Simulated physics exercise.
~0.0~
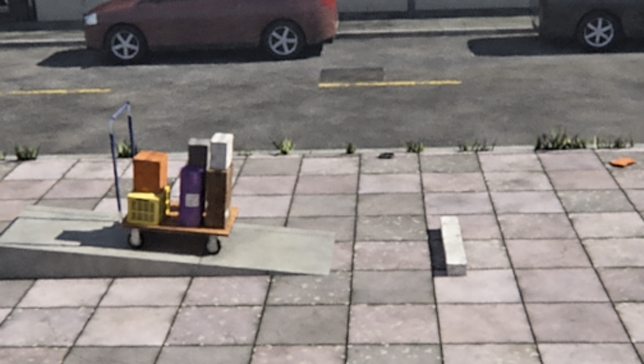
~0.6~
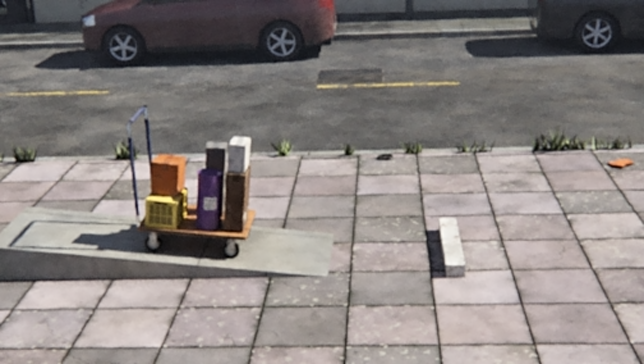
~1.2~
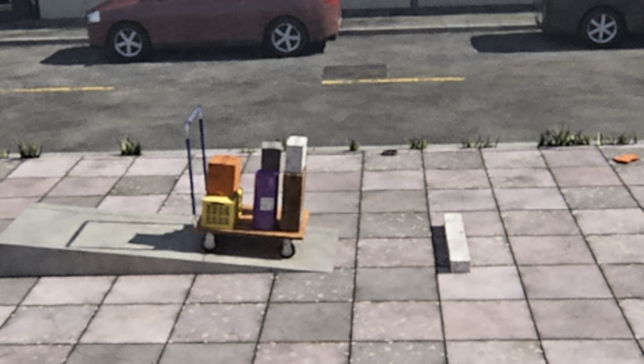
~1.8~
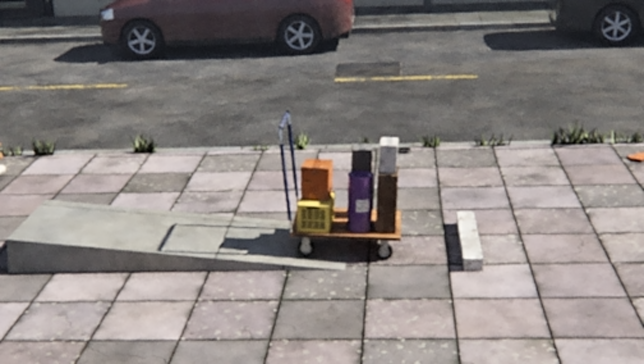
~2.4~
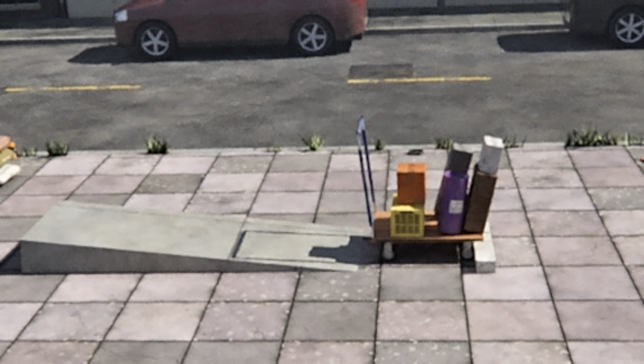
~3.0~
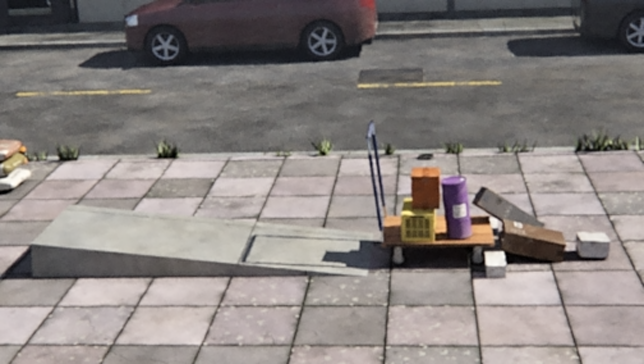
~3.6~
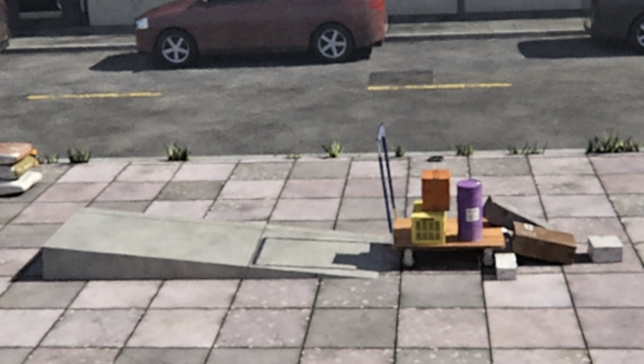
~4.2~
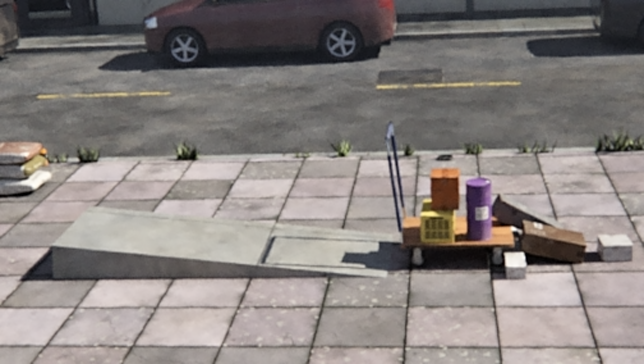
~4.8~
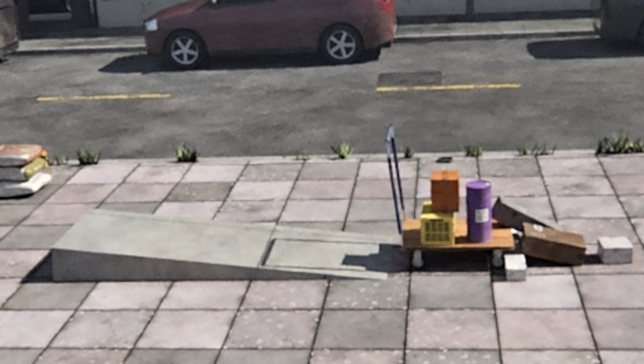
A loaded trolley rolls down a ramp, hits a kerb and spills three front boxes.
